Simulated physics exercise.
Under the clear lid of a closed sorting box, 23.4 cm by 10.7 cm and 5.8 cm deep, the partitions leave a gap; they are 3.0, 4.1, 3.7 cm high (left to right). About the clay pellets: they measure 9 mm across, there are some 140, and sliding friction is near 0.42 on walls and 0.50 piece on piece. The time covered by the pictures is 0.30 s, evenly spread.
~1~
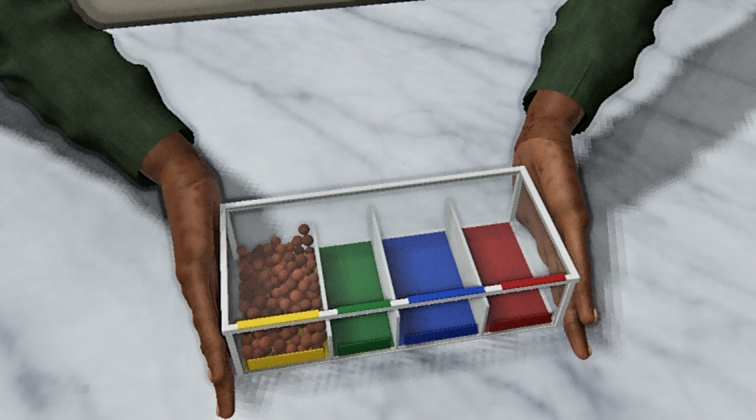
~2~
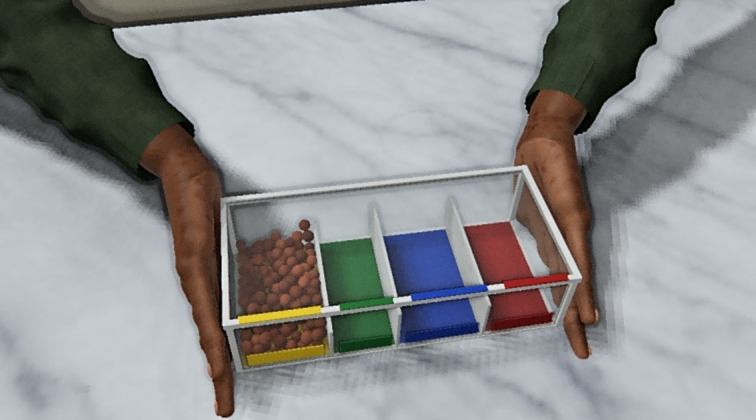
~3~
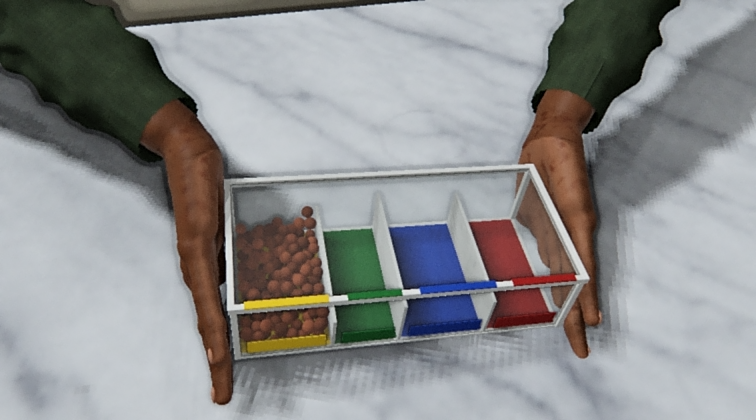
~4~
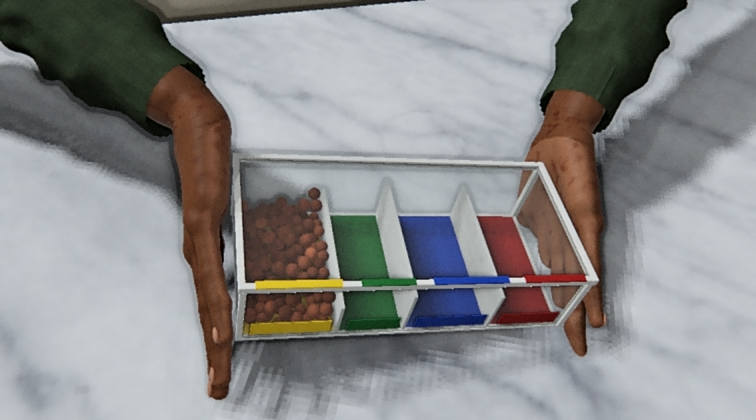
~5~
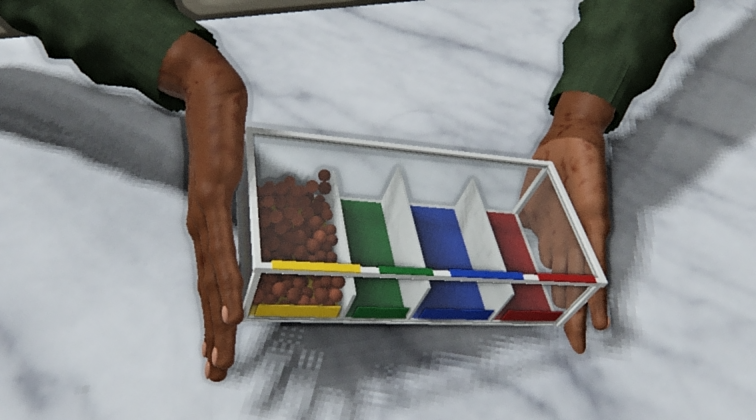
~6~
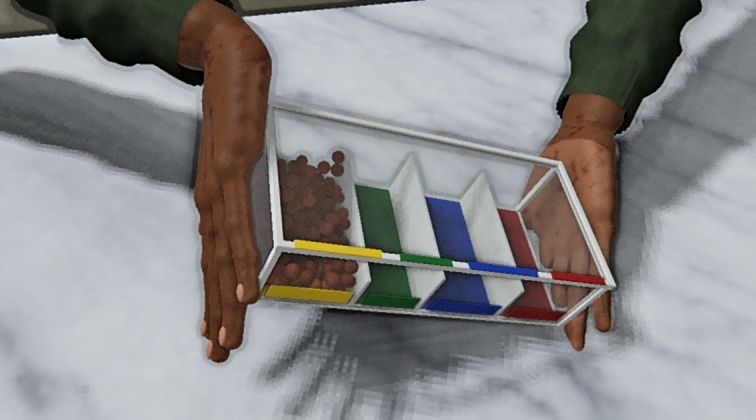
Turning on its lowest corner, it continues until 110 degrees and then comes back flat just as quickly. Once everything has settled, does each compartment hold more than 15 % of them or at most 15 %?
One by one: Red: Beats the threshold; blue: Fails to beat the threshold; green: Beats the threshold; yellow: Fails to beat the threshold.
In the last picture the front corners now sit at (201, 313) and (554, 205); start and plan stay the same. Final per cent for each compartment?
The compartments end with red 0 per cent, blue 0 per cent, green 0 per cent and yellow 100 per cent.
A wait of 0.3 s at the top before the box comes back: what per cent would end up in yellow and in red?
Final amounts would be yellow 5% and red 70%.
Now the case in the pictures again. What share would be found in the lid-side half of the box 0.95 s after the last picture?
About 100 %.
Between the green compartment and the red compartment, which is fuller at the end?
The red compartment.
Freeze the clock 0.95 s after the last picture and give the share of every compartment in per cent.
Per cent by colour: Red 30; blue 15; green 40; yellow 20.
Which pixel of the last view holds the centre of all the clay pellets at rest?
Near (505, 299).
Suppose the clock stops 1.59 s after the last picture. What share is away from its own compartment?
Roughly 95 %.
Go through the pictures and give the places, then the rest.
In the first picture, box tilt 0 degrees, front corners at (229, 327) and (571, 276); yellow 100 %.
In the second picture, box tilt 2 degrees, front corners at (230, 322) and (574, 276).
In the third picture, box tilt 6 degrees, front corners at (234, 307) and (581, 277), lowest corner right front.
In the fourth picture, box tilt 12 degrees, front corners at (245, 286) and (590, 278), lowest corner right front.
In the fifth picture, box tilt 18 degrees, front corners at (261, 265) and (599, 280), lowest corner right front.
In the sixth picture, box tilt 24 degrees, front corners at (282, 243) and (607, 282), lowest corner right front; yellow 100 %.
Then, 0.95 s after the last picture, tilt 109 degrees; red 30 %, blue 15 %, green 40 %, yellow 20 %.
Then, 1.59 s after the last picture, tilt 48 degrees; red 65 %, blue 5 %, green 30 %, yellow 5 %.
Then, 2.27 s after the last picture, tilt 0 degrees; red 65 %, blue 5 %, green 30 %, yellow 5 %.
In the end, red 65 %, blue 5 %, green 30 %, yellow 5 %.
